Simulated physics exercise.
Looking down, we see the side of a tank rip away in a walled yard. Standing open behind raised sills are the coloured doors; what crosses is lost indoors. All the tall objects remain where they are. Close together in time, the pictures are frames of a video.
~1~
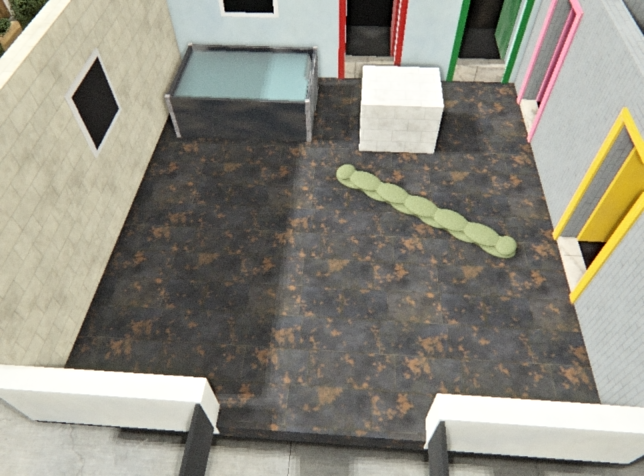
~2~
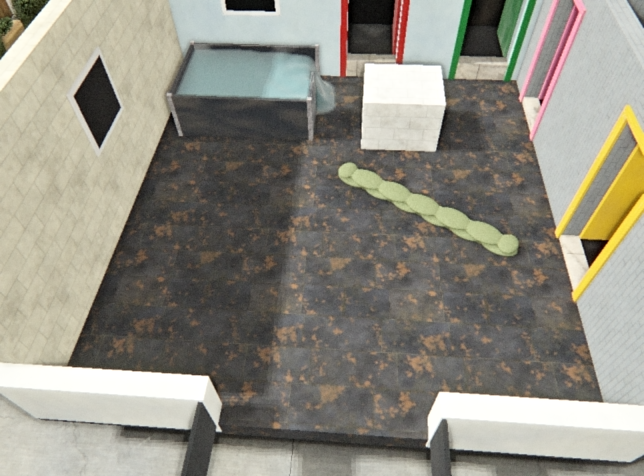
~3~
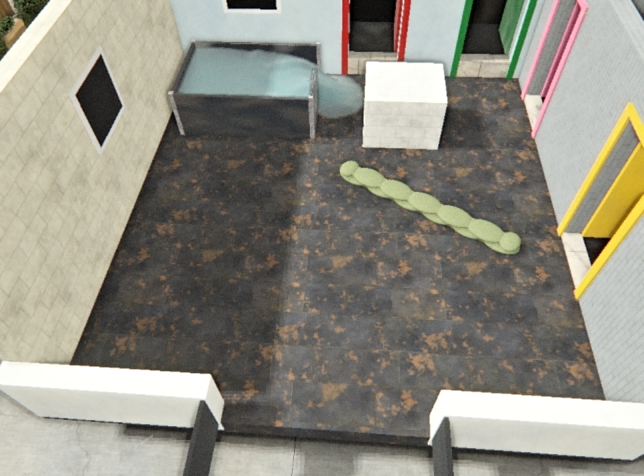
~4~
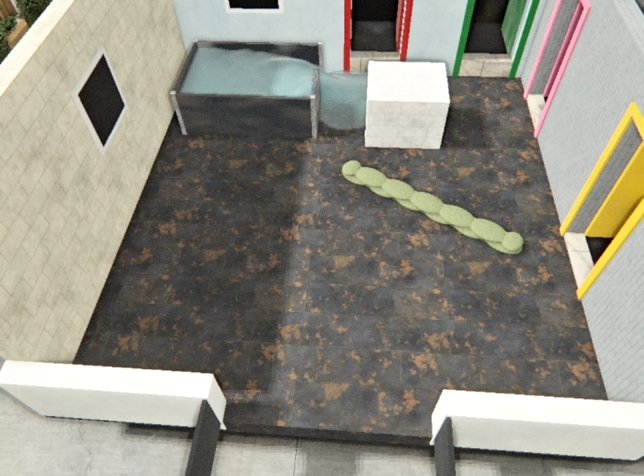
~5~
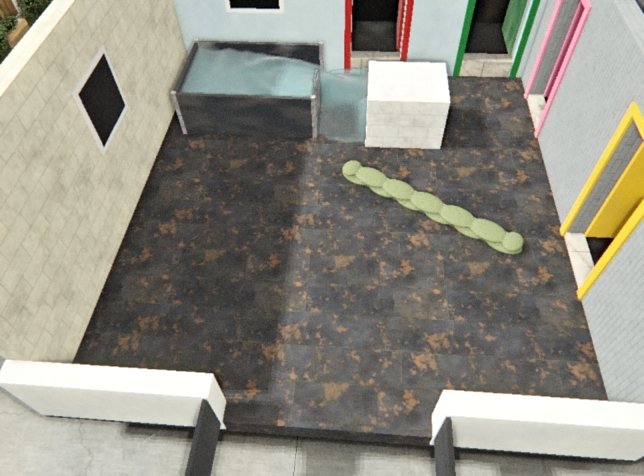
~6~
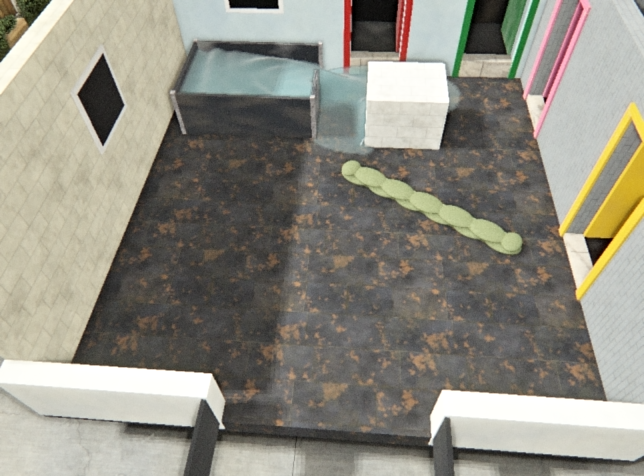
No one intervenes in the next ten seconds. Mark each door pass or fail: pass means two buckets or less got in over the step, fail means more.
Yellow door - fail, green door - pass, red door - pass, pink door - fail.
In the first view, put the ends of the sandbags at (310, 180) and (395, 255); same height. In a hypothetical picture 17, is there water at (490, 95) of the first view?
Short version: Drenched.
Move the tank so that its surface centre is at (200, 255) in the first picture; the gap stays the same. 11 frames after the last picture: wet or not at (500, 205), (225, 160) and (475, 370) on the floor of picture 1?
One after the other: Reached, untouched, reached.
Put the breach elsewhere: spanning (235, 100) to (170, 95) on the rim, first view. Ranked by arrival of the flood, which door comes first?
The yellow door is first in line.
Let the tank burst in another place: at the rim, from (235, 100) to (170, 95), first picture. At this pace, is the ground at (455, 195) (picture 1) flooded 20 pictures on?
Still dry.
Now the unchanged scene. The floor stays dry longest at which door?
I'd go with the door marked yellow.
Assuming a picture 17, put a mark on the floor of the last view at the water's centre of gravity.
It's close to (316, 105).
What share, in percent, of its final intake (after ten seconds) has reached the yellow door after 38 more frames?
Roughly 30 per cent.
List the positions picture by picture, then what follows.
In the first picture, the open tank at (246, 76) is whole and still.
In the second picture, the front is at (327, 85), out from the gap at (314, 87).
In the third picture, water pours out at (316, 86) and has run to (356, 106).
In the fourth picture, the front is at a hidden place, out from the gap at (318, 86).
In the fifth picture, the front is at a hidden place, out from the gap at (319, 86).
In the sixth picture, the front is at (452, 89), out from the gap at (318, 86).
A moment on, water covers 15 % of the floor; the yellow door not reached, the green door wet at the sill, nothing in, the red door wet at the sill, nothing in, the pink door wet at the sill, nothing in.
Next, water covers 25 % of the floor; the yellow door not reached, the green door wet at the sill, nothing in, the red door wet at the sill, nothing in, the pink door over two buckets in.
Then, water covers 40 % of the floor; the yellow door wet at the sill, nothing in, the green door under two buckets in, the red door wet at the sill, nothing in, the pink door far over two buckets in.
Later, water covers 50 % of the floor; the yellow door under two buckets in, the green door under two buckets in, the red door wet at the sill, nothing in, the pink door far over two buckets in.
In the end, water covers 85 % of the floor; the yellow door over two buckets in, the green door under two buckets in, the red door wet at the sill, nothing in, the pink door far over two buckets in.
